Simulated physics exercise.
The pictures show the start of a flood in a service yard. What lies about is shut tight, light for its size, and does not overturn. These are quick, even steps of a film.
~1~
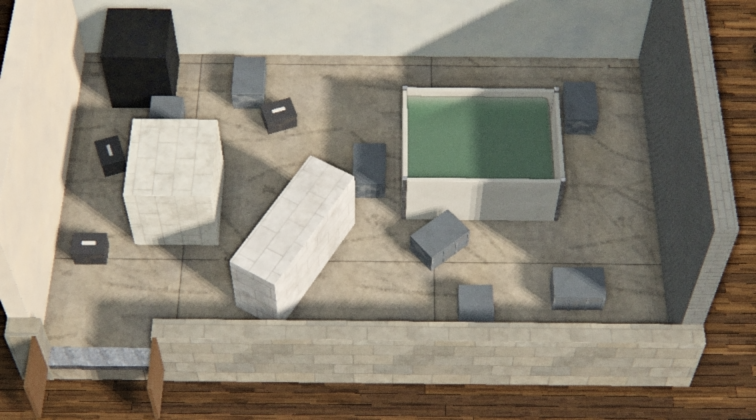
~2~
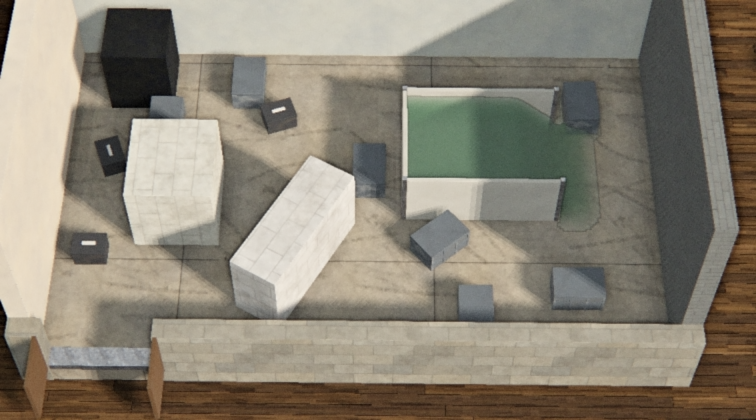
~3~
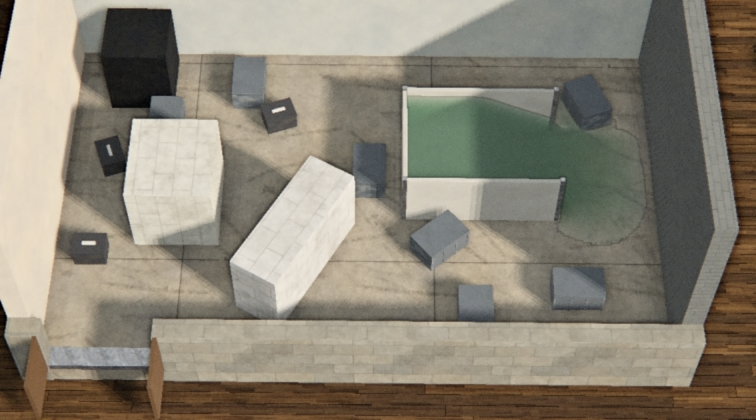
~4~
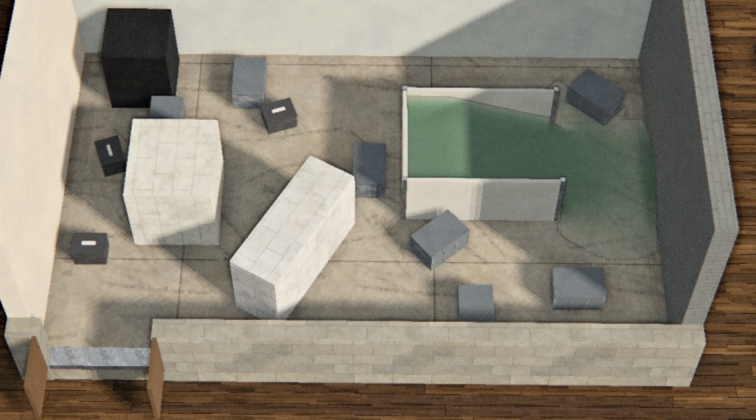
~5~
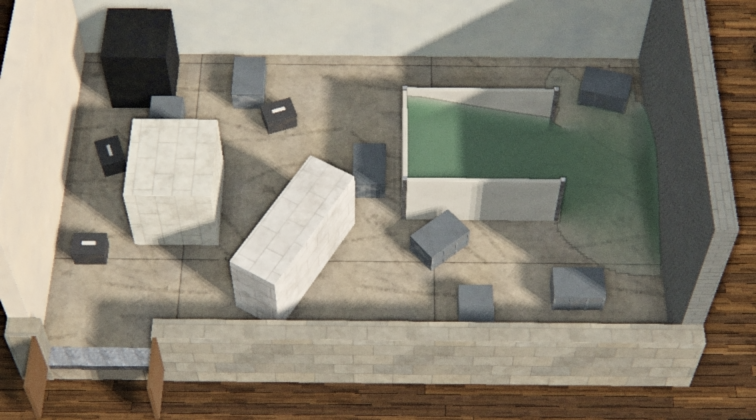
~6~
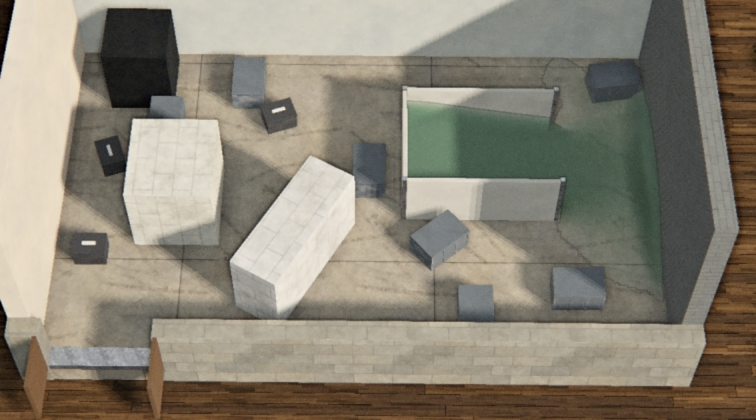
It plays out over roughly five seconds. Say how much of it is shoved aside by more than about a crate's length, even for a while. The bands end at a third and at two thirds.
That comes to at least two thirds.
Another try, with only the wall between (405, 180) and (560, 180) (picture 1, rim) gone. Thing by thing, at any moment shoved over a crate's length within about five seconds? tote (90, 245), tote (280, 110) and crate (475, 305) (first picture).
In that order: Yes, no, under that.
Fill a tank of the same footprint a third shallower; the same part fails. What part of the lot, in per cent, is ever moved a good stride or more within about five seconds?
I make it 50 per cent.
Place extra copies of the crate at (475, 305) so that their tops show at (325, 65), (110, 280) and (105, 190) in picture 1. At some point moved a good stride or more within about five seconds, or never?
In turn: Shifted that much, less than that, short of that.
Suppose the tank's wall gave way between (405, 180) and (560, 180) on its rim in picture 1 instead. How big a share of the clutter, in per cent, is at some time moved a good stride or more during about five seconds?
Some 60 per cent.
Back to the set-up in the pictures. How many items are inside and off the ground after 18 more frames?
I count 4.
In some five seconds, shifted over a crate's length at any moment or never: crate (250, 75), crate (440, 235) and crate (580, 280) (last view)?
In that order: Shifted that much, that far or more, moved that far.
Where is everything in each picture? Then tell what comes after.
A crate at (581, 100) rests on the ground; a crate at (165, 115), on the bottom; 0 of 10 have shifted, in the first picture.
A crate at (582, 100) rests on the ground; a crate at (165, 115) rests on the ground; 0 of 10 have shifted, in the second picture.
A crate at (588, 96) rests on the ground, close to its start; a crate at (165, 115), on the bottom; 1 of 10 have shifted, in the third picture.
A crate at (597, 90) rests on the ground, close to its start; a crate at (165, 115) rests on the ground; 1 of 10 have shifted, in the fourth picture.
A crate at (607, 82) rests on the ground, a stride from its start; a crate at (165, 115), on the bottom; 1 of 10 have shifted, in the fifth picture.
A crate at (615, 73) rests on the ground, a stride from its start; a crate at (165, 115) rests on the ground; 1 of 10 have shifted, in the sixth picture.
A moment on, 1 of 10 are well off their spots; 0 afloat.
Next, 2 of 10 are well off their spots; 1 afloat.
Later, 5 of 10 are well off their spots; 4 afloat.
In the end, 8 of 10 are well off their spots, and 8 have been at some point; 8 afloat.
